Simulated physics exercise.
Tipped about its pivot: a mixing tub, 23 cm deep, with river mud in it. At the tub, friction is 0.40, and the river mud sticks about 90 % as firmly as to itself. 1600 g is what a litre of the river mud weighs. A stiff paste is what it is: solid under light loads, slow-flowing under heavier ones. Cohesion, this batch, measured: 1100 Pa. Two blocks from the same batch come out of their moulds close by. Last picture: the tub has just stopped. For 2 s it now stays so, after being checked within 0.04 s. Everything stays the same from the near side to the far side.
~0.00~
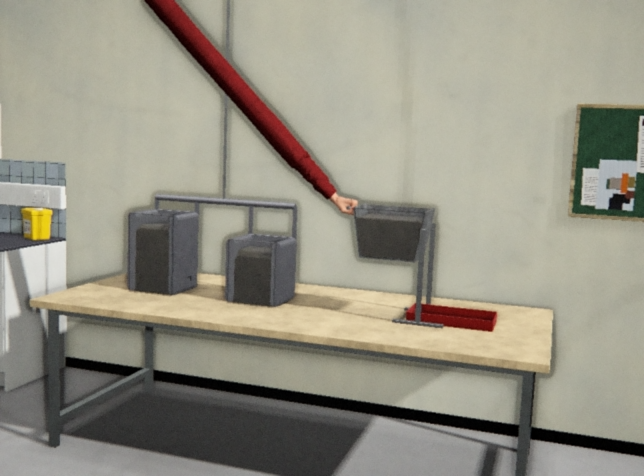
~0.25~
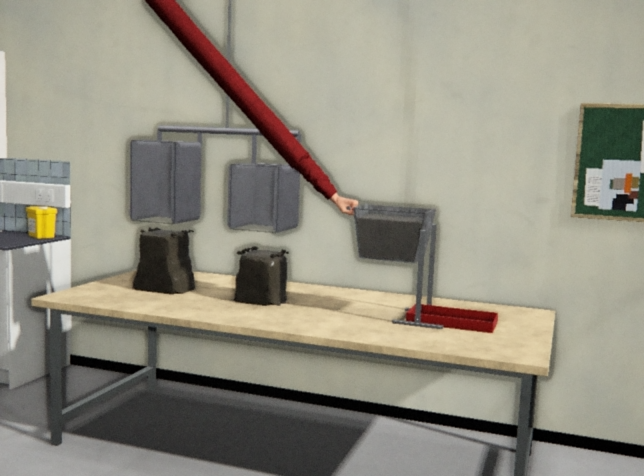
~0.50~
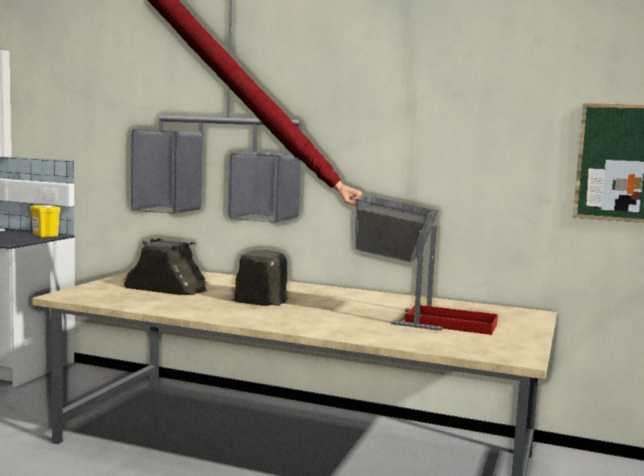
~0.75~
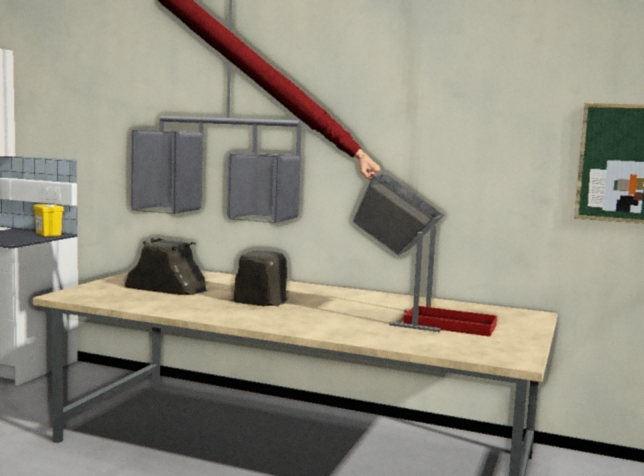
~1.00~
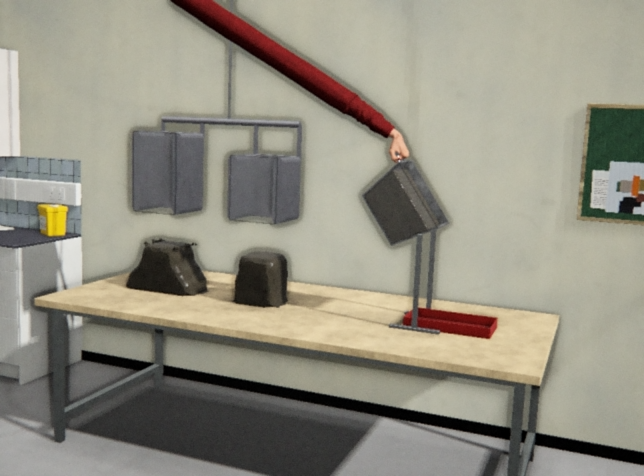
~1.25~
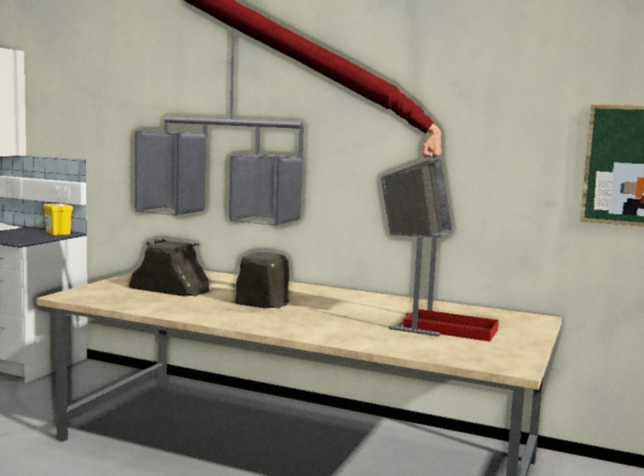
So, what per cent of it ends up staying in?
Expect roughly 100 %.
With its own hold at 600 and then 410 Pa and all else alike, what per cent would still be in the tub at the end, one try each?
It'd be some 50 percent the first time and some 40 percent the second.
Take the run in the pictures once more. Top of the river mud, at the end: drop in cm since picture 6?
3 cm.
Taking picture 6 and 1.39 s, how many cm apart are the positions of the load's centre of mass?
Shift: Some 2 cm.
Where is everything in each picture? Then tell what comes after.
The first picture shows handle-side rim at (355, 207), tilt 0 degrees; crest of the river mud at (411, 221); block heights 37 cm, 26 cm (left to right).
The second picture shows handle-side rim at (355, 208), tilt 0 degrees; crest of the river mud at (411, 221); block heights 32 cm, 26 cm (left to right).
The third picture shows handle-side rim at (358, 199), tilt 8 degrees; crest of the river mud at (361, 210); block heights 25 cm, 26 cm (left to right).
The fourth picture shows handle-side rim at (374, 176), tilt 31 degrees; crest of the river mud at (371, 187); block heights 25 cm, 25 cm (left to right).
The fifth picture shows handle-side rim at (401, 163), tilt 55 degrees; crest of the river mud at (395, 172); block heights 25 cm, 25 cm (left to right).
The sixth picture shows handle-side rim at (430, 162), tilt 77 degrees; crest of the river mud at (420, 168); block heights 25 cm, 25 cm (left to right).
After 1.39 s, the tub is at 77 degrees and holds 100 %.
After 1.56 s, the tub is at 77 degrees and holds 100 %.
After 1.73 s, the tub is at 77 degrees and holds 100 %.
After 1.90 s, the tub is at 77 degrees and holds 100 %.
After 3.25 s, the tub is at 77 degrees and holds 100 %.
